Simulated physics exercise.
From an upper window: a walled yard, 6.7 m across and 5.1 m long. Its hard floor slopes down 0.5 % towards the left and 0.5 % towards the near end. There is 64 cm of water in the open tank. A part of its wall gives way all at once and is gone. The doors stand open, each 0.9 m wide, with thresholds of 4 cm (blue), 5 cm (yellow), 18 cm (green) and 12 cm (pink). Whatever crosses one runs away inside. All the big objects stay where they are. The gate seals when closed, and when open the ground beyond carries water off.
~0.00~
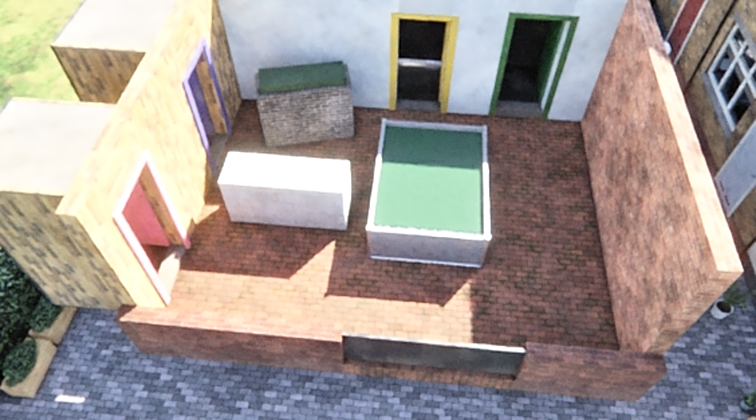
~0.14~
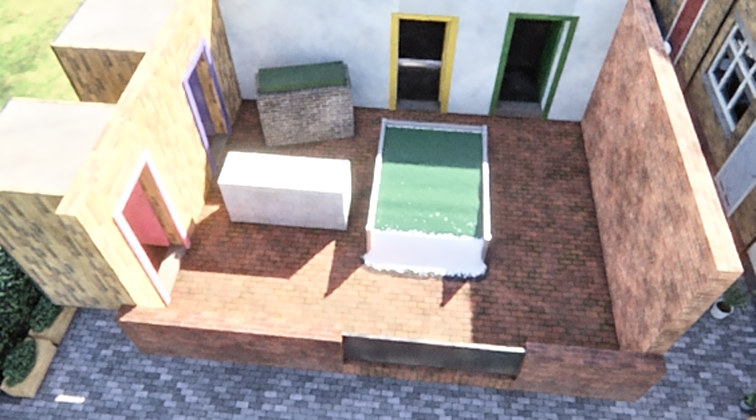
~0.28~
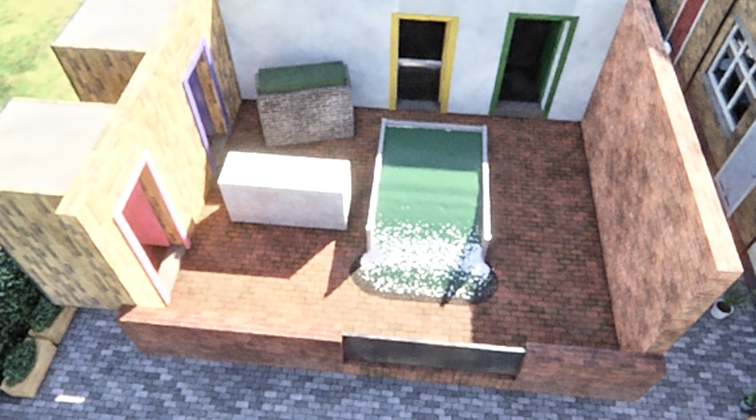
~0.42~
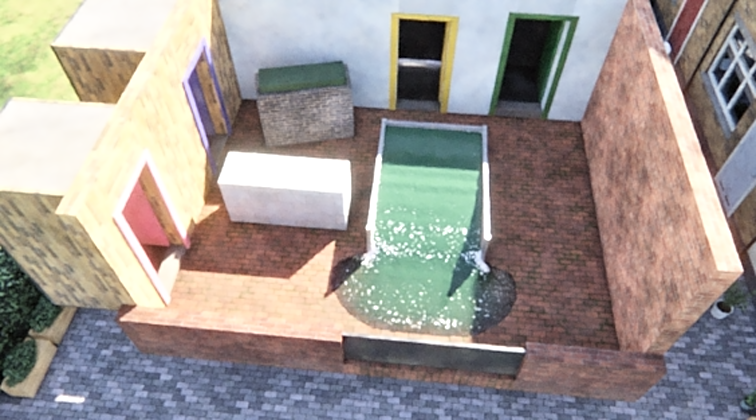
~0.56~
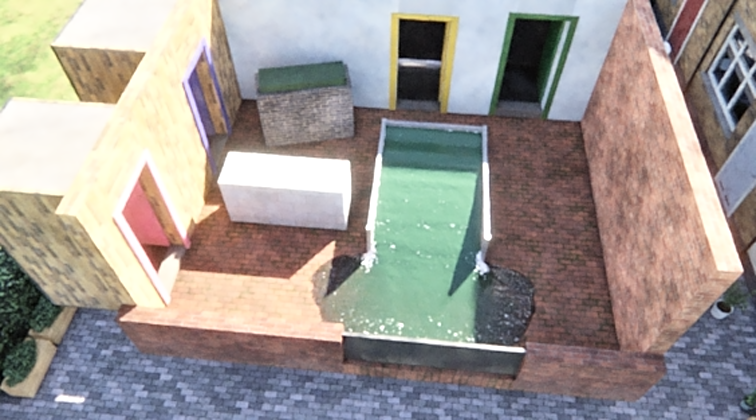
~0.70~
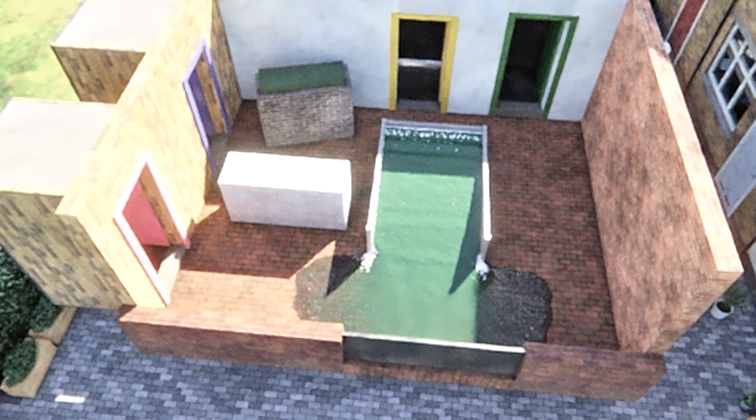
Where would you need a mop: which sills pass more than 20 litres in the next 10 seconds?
The water let in: At the blue door it goes over the limit; at the yellow door it exceeds the limit; at the green door it stays under the limit; at the pink door it goes over the limit.
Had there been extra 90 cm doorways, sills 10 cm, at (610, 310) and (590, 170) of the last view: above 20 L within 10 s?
In that order: Past it, not over.
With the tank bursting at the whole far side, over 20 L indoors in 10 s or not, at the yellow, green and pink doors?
Then: Yellow past it, green under, pink below.
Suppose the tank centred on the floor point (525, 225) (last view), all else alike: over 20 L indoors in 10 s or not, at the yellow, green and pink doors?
Against that limit: Yellow below, green under, pink over.
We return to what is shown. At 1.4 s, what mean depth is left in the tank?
About 35 cm.
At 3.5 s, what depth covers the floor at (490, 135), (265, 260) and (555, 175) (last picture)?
In that order: 0, 5 and 4 cm.
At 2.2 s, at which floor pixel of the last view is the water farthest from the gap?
Around (158, 330).
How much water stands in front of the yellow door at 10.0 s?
Roughly 11.0 cm deep.
After 1.4 s water covers 25 % of the floor and is deepest (45 cm) near (415, 354); blue door not reached, yellow door not reached, green door not reached, pink door not reached.
After 2.2 s water covers 35 % of the floor and is deepest (42 cm) near (622, 374); blue door not reached, yellow door not reached, green door not reached, pink door 19 cm at the sill, 0 L in.
After 3.5 s water covers 65 % of the floor and is deepest (30 cm) near (609, 373); blue door 4 cm at the sill, 0 L in, yellow door not reached, green door not reached, pink door 25 cm at the sill, 69 L in.
After 6.0 s water covers 95 % of the floor and is deepest (16 cm) near (158, 330); blue door 6 cm at the sill, 8 L in, yellow door 5 cm at the sill, 0 L in, green door 15 cm at the sill, 0 L in, pink door 15 cm at the sill, 134 L in.
After 10.0 s water covers 100 % of the floor and is deepest (12 cm) near (222, 182); blue door 10 cm at the sill, 43 L in, yellow door 11 cm at the sill, 48 L in, green door 7 cm at the sill, 0 L in, pink door 10 cm at the sill, 139 L in.
